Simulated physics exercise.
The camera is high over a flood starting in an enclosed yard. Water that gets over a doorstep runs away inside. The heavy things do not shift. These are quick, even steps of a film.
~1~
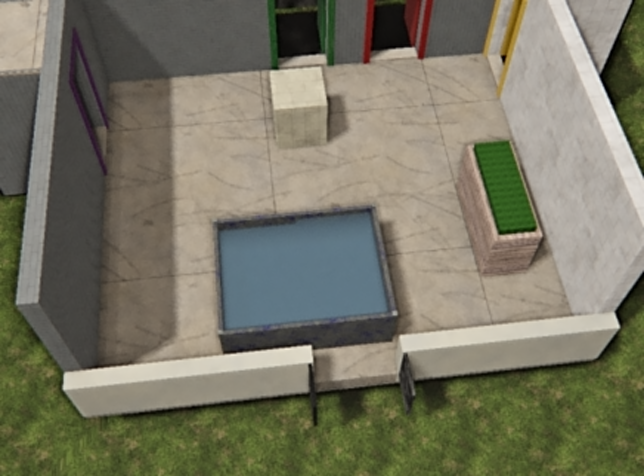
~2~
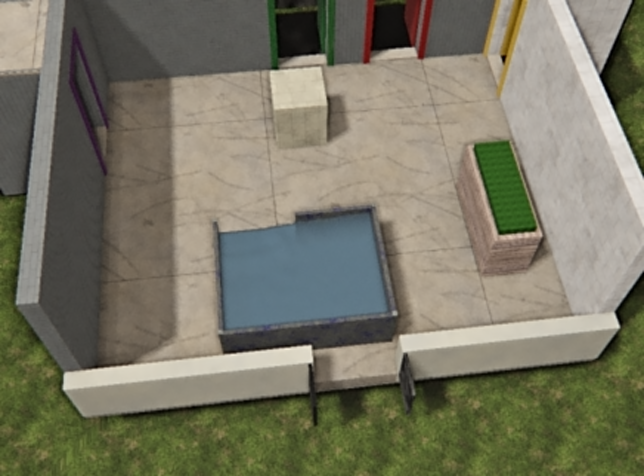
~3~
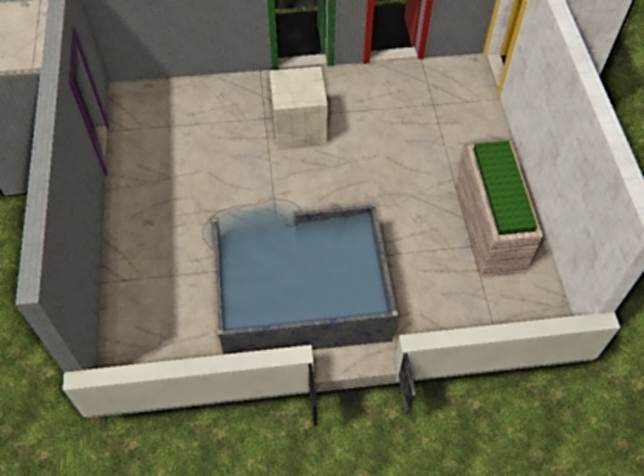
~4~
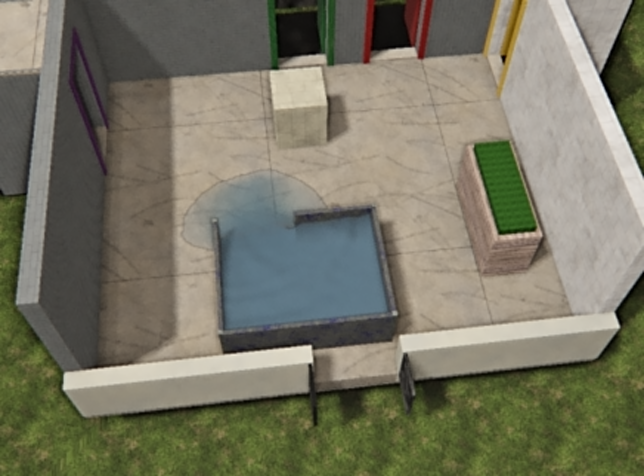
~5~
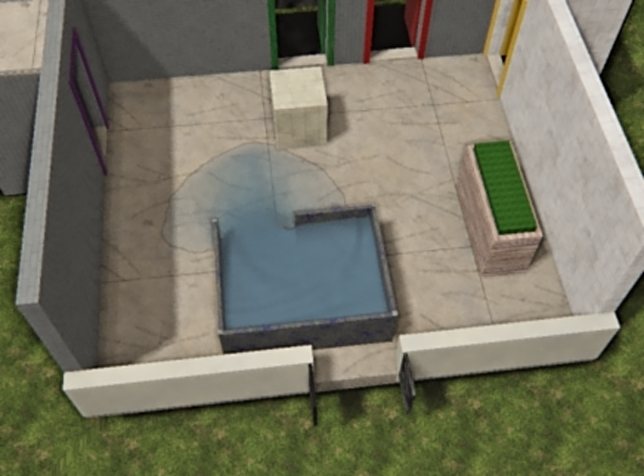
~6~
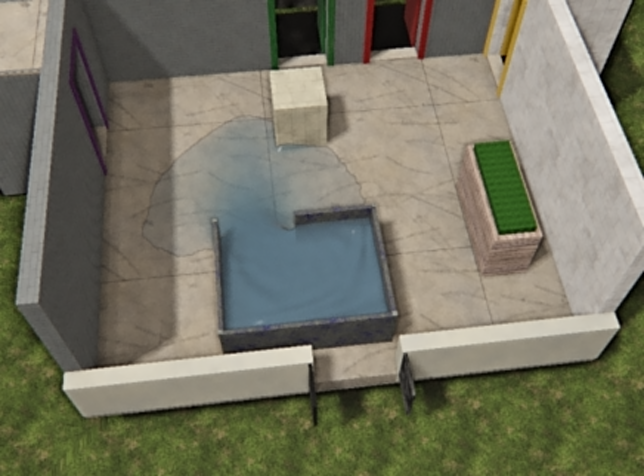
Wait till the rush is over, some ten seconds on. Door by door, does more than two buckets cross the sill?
In the end: The yellow door lets in a lot; the purple door lets in a lot; the green door lets in a lot; the red door admits no more than that.
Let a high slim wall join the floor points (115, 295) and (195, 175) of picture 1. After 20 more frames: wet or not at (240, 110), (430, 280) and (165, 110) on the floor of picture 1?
In that order: Covered, free of water, under water.
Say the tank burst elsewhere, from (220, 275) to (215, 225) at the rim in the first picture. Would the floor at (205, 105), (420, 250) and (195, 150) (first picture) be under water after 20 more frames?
One after the other: Awash, clear, wet.
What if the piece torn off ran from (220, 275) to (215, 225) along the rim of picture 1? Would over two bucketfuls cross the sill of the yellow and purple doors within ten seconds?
In short: Yellow is over, purple is under.
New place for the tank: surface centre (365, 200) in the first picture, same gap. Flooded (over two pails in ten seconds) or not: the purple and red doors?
In short: Purple floods, red floods.
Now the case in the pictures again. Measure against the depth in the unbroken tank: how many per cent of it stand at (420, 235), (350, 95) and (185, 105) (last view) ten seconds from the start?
About 4, 2 and 8 per cent.
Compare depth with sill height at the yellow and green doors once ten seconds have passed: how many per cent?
Roughly 140 per cent, then 130 per cent.
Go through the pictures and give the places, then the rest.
In the first frame, still water in the water tank at (301, 269).
In the second frame, the front is at a hidden place, out from the gap on the water tank's far side.
In the third frame, water pours out on the water tank's far side and has run to (289, 205).
In the fourth frame, water pours out on the water tank's far side and has run to (270, 174).
In the fifth frame, the front is at (264, 147), out from the gap on the water tank's far side.
In the sixth frame, the front is at (244, 119), out from the gap on the water tank's far side.
A moment on, water covers 30 % of the floor; the yellow door not reached, the purple door not reached, the green door not reached, the red door not reached.
Next, water covers 45 % of the floor; the yellow door not reached, the purple door under two buckets in, the green door under two buckets in, the red door not reached.
Then, water covers 65 % of the floor; the yellow door wet at the sill, nothing in, the purple door over two buckets in, the green door under two buckets in, the red door wet at the sill, nothing in.
Later, water covers 85 % of the floor; the yellow door over two buckets in, the purple door over two buckets in, the green door over two buckets in, the red door wet at the sill, nothing in.
In the end, water covers 95 % of the floor; the yellow door far over two buckets in, the purple door over two buckets in, the green door far over two buckets in, the red door wet at the sill, nothing in.
